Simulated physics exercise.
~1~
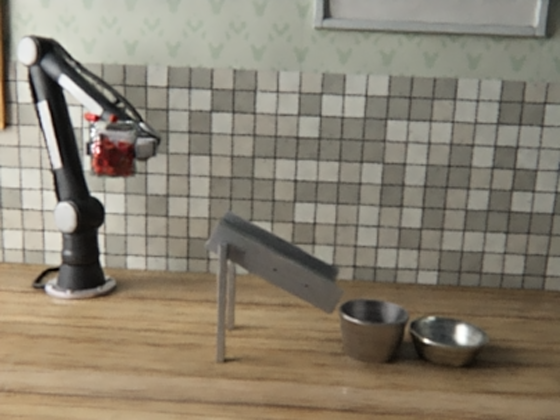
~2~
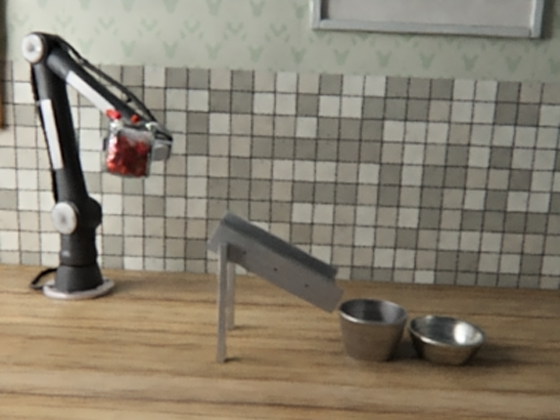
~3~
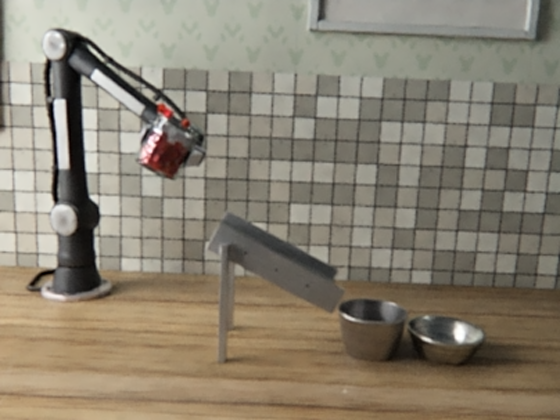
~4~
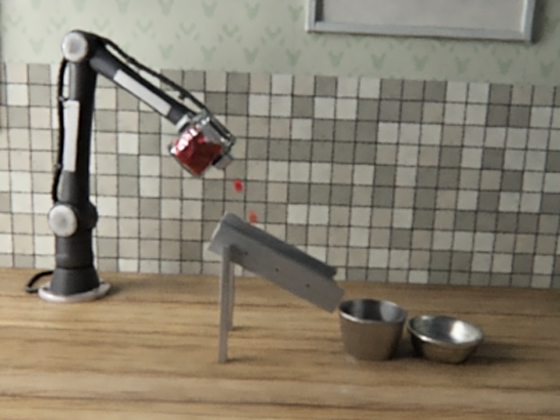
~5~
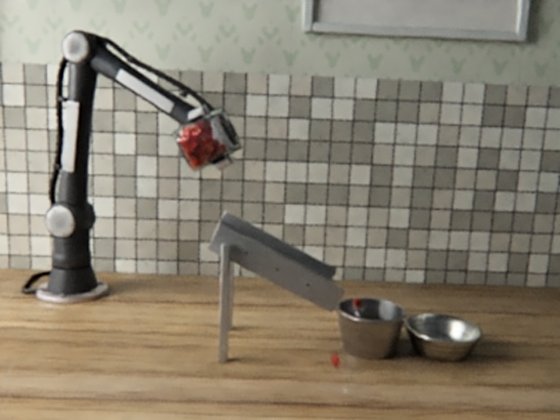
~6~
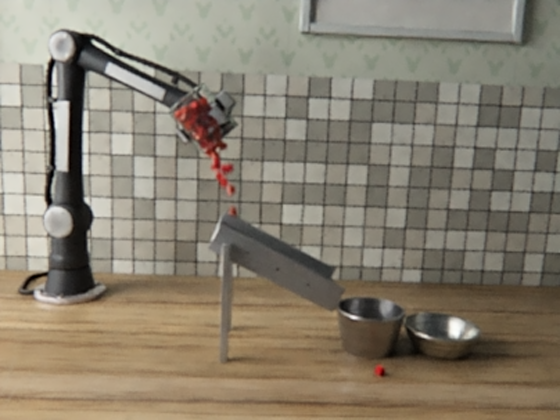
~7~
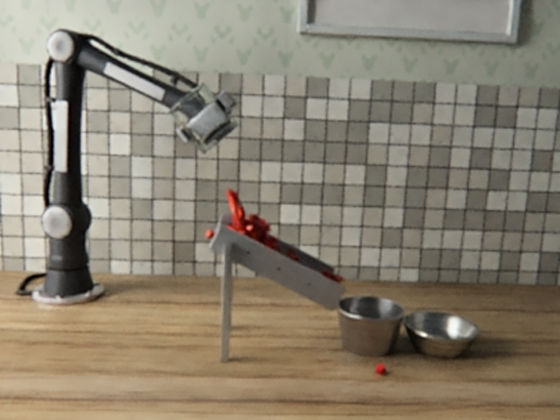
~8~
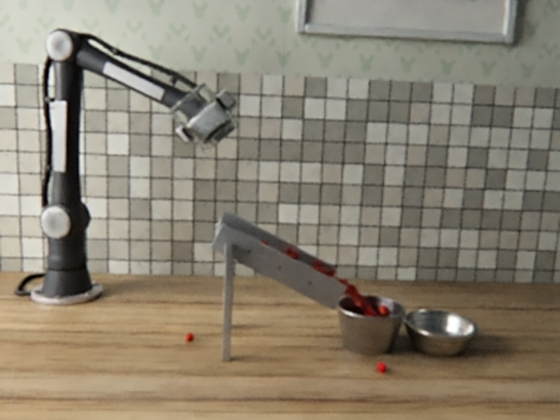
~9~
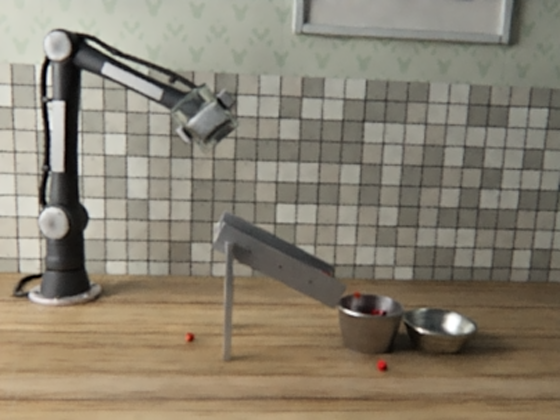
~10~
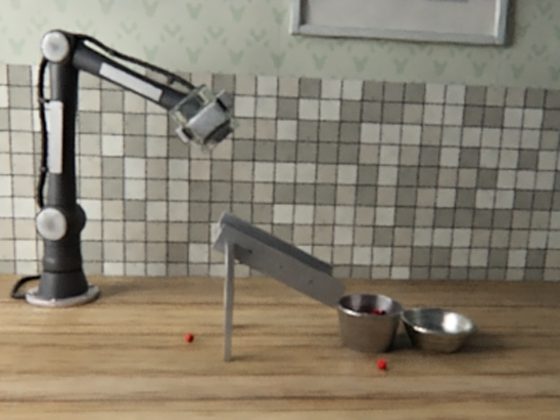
Robot arm tipping red cubes from a clear beaker onto a sloping chute, most sliding into the nearer metal bowl, two left on the table.
